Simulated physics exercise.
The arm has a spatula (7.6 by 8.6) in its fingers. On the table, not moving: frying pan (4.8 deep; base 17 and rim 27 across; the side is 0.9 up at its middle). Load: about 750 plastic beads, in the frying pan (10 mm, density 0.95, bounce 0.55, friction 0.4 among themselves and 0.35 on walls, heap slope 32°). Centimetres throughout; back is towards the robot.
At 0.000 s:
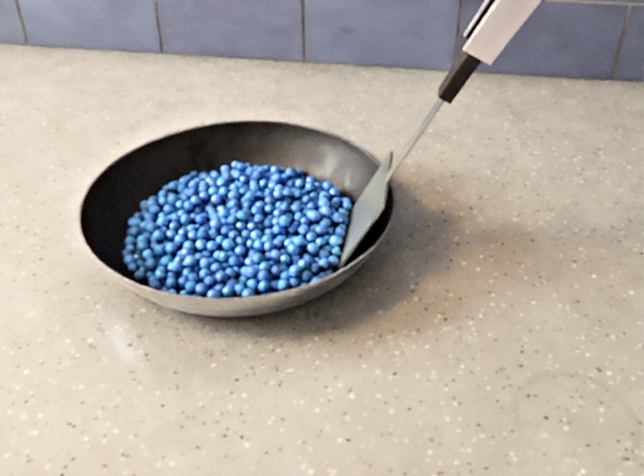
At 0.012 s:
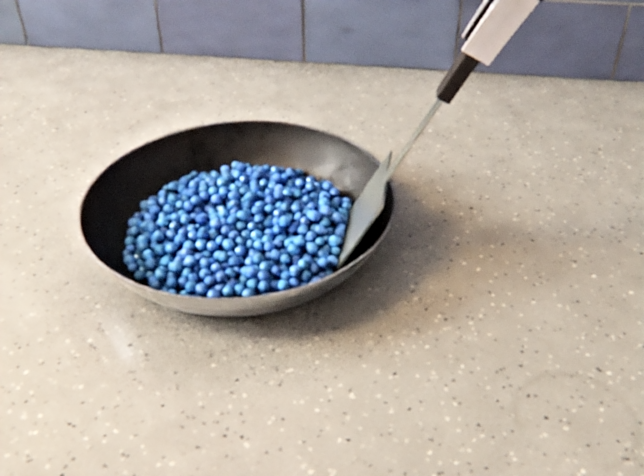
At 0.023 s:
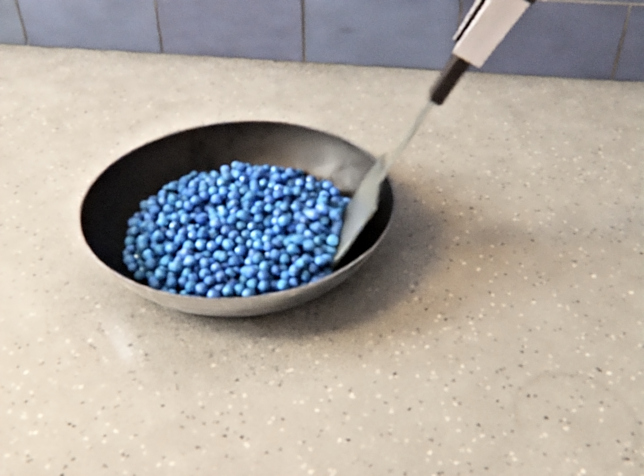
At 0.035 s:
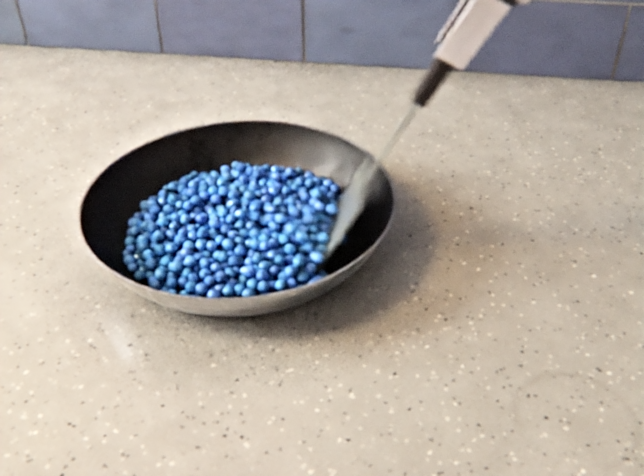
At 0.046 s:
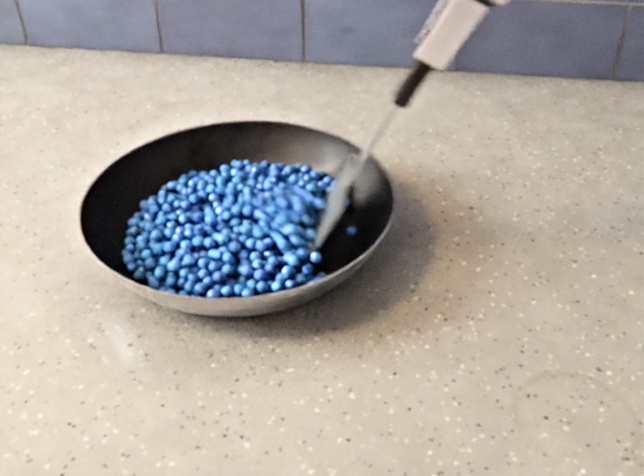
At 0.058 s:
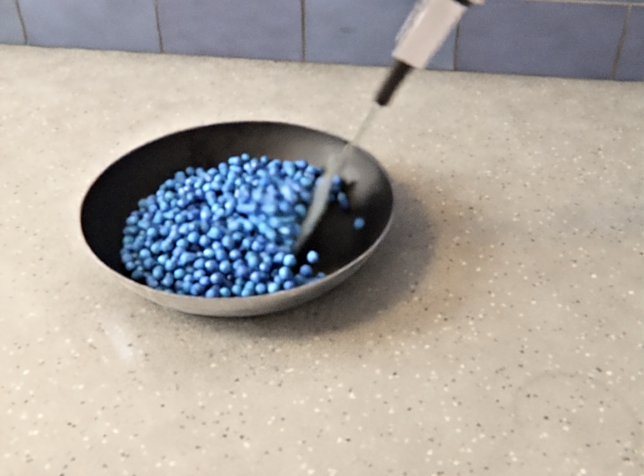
On a speckled countertop, a spatula rests at the right side of a dark frying pan full of small blue beads, then moves left, pushing them into a higher heap while a few are left on the right.
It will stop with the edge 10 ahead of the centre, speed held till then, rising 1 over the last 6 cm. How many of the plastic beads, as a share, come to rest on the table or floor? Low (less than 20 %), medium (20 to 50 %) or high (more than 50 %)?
Share on the table or floor: Medium (20 to 50 %).
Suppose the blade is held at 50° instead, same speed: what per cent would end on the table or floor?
It would be near 35 per cent.
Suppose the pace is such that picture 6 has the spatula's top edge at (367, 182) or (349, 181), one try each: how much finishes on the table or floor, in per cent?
Some 15 and 30 per cent.
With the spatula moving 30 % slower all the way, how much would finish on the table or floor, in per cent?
It would be near 30 per cent.
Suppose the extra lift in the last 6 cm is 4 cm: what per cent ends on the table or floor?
Some 25 per cent.
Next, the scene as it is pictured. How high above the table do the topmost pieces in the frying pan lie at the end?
About 4.0 cm.
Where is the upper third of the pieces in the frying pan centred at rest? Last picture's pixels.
At about (199, 207).
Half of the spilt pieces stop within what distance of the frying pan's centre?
Roughly 38 cm.
After 0.10 s, sloping 63°, highest piece 9 above the table; 750 in the frying pan.
After 0.13 s, sloping 63°, highest piece 11 above the table; 746 in the frying pan, 4 on the blade or in flight.
After 0.35 s, sloping 63°, highest piece 19 above the table; 493 in the frying pan, 73 on the table or floor, 184 on the blade or in flight.
After 1.40 s, sloping 63°, highest piece 4 above the table; 493 in the frying pan, 257 on the table or floor.
At rest, 493 in the frying pan, 257 on the table or floor. That is 34 % on the table or floor.
